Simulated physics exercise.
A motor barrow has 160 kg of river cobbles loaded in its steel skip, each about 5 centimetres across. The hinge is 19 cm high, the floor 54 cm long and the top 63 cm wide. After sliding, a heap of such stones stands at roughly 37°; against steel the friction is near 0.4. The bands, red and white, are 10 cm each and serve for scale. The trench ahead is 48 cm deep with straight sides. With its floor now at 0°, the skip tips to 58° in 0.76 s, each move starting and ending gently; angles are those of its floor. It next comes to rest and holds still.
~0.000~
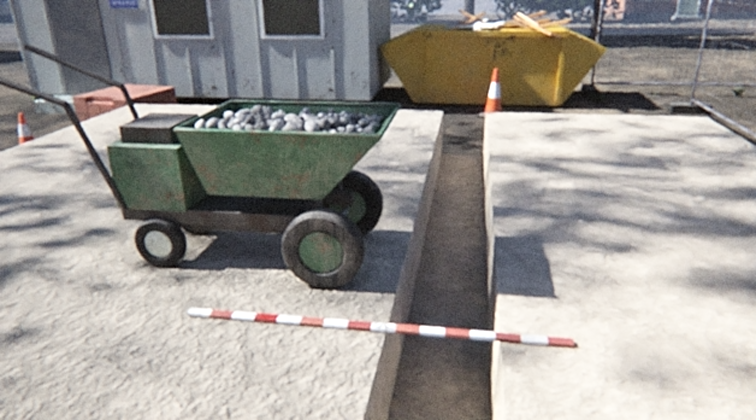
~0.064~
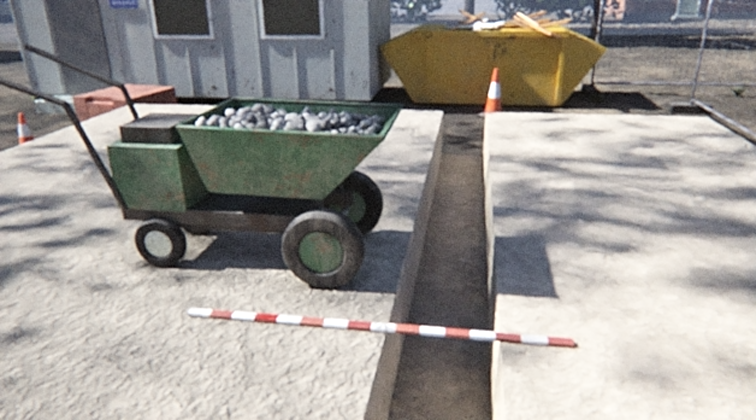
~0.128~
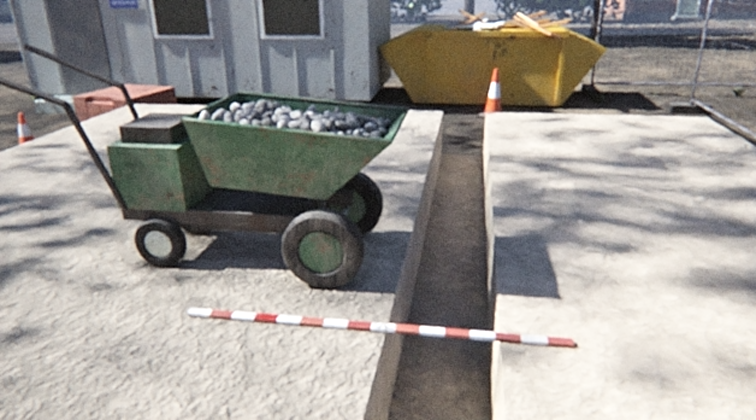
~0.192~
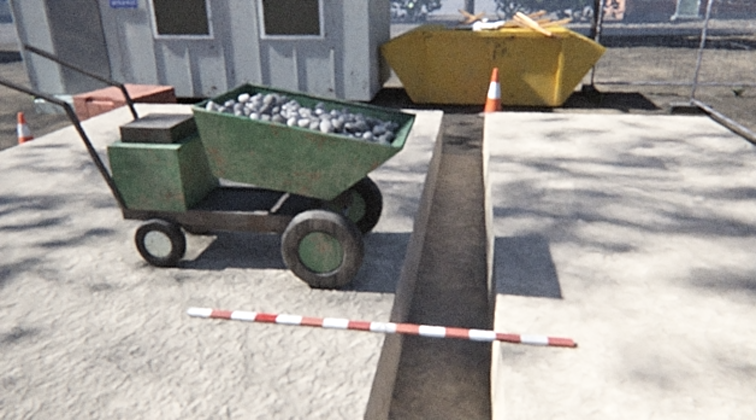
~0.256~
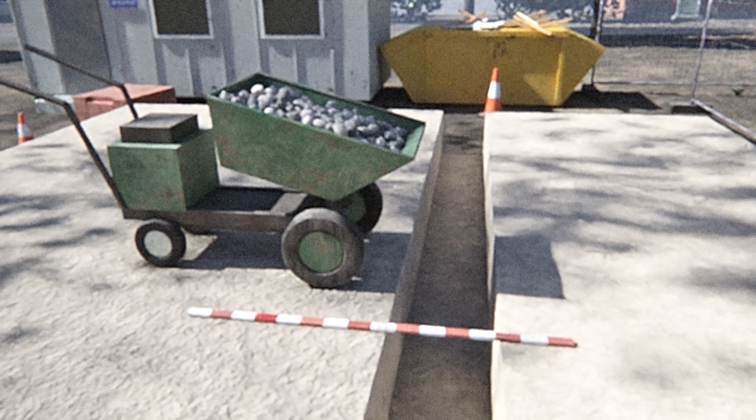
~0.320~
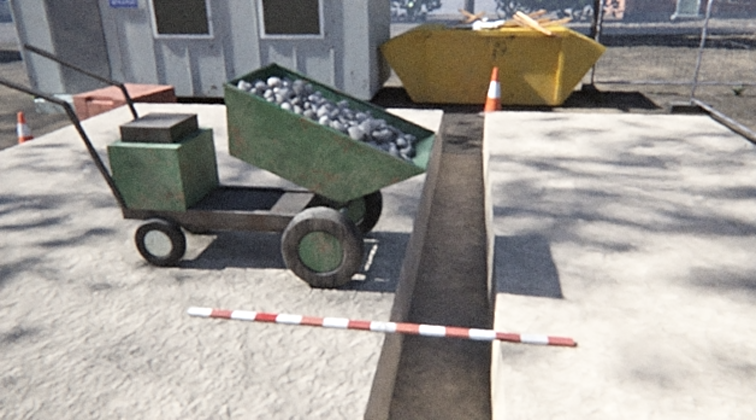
A green motor barrow raises its skip of grey cobbles, tilting it toward the right.
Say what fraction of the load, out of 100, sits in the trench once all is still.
About 47 out of 100.
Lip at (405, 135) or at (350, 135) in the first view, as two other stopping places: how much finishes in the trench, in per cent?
About 30 per cent from the first spot, about 70 from the second.
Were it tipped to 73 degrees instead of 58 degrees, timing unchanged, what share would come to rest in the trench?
In that case around 60 percent.
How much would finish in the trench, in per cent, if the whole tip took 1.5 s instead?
In that case, around 55%.
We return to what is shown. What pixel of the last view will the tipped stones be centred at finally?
About (486, 326).
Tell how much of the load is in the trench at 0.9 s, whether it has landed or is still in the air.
By that moment, roughly 10 per cent of the load.
After 0.6 s the floor is at 49°; 100 % in the skip; the foremost stones are at (442, 203).
After 0.9 s the floor is at 58°; 87 % in the skip, 9 % in the trench, 4 % past the trench; the foremost stones are at (515, 269).
After 1.2 s the floor is at 58°; 50 % in the skip, 16 % in the trench, 34 % past the trench; the foremost stones are at (647, 288).
After 3.2 s the floor is at 58°; 16 % in the skip, 47 % in the trench, 37 % past the trench; the foremost stones are past the picture's edge.
